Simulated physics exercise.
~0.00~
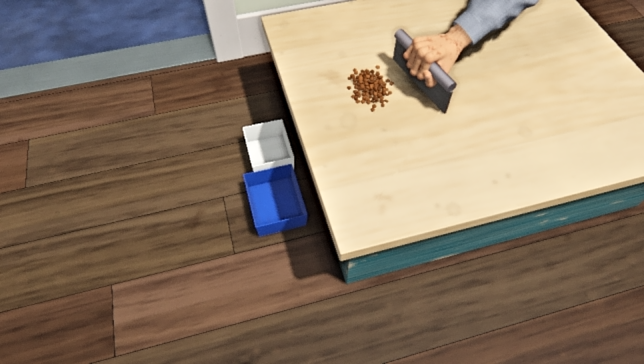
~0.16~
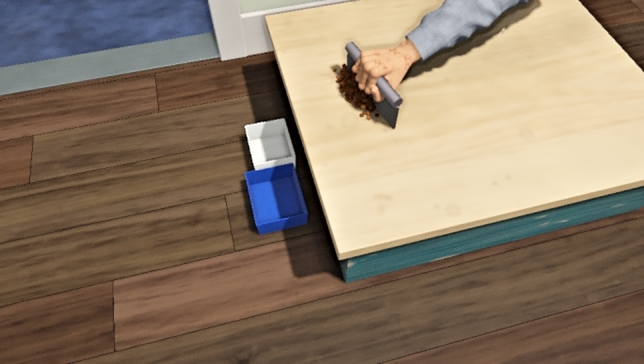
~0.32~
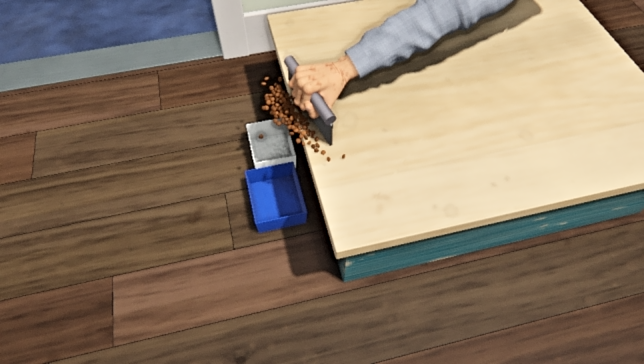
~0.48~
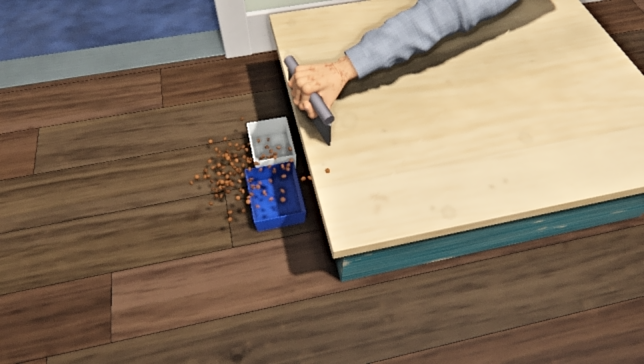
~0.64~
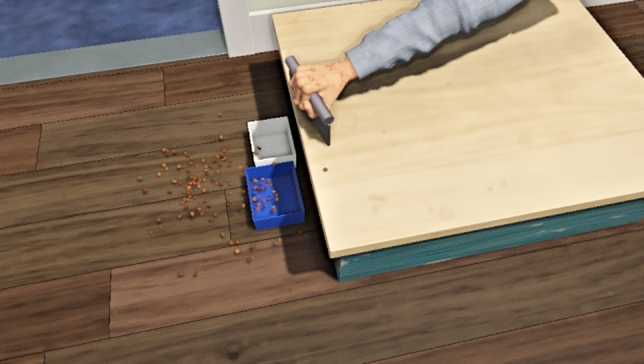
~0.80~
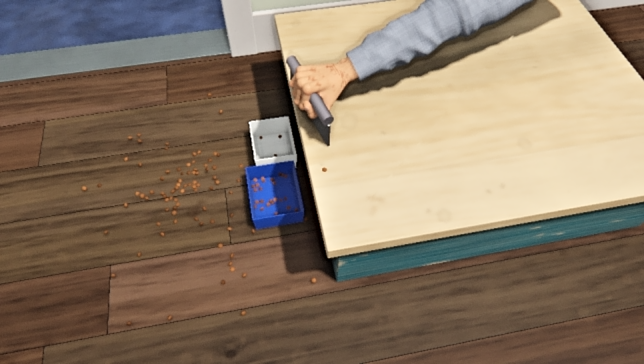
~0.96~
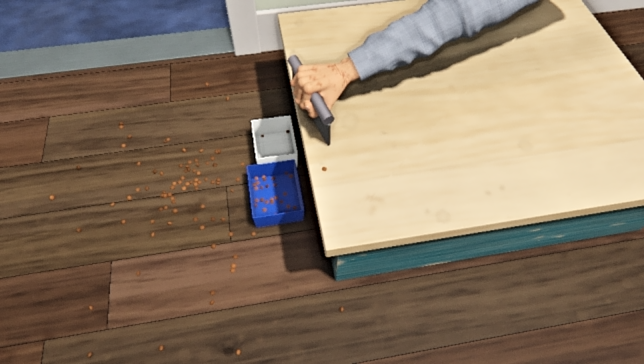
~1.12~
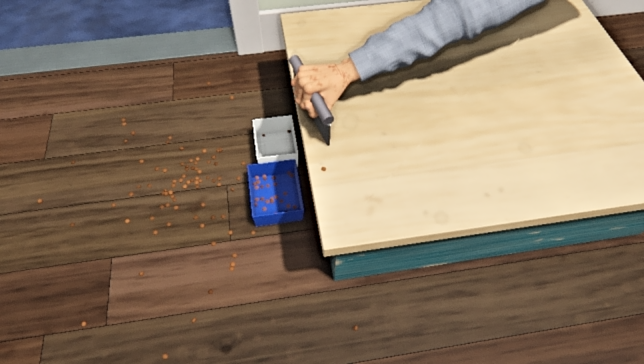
A hand in a grey-blue sleeve grips a dark scraper on a pale wooden tabletop with teal sides, seen from above at an angle over a brown plank floor. A small heap of brown kibble lies to its left, and a white tin and a blue tin sit on the floor beside the left edge. The hand sweeps the heap leftward, then halts at the edge as the bits spill over. Some land in the blue tin and a few in the white, but most miss, scattering across the planks and settling there, while the hand stays still.
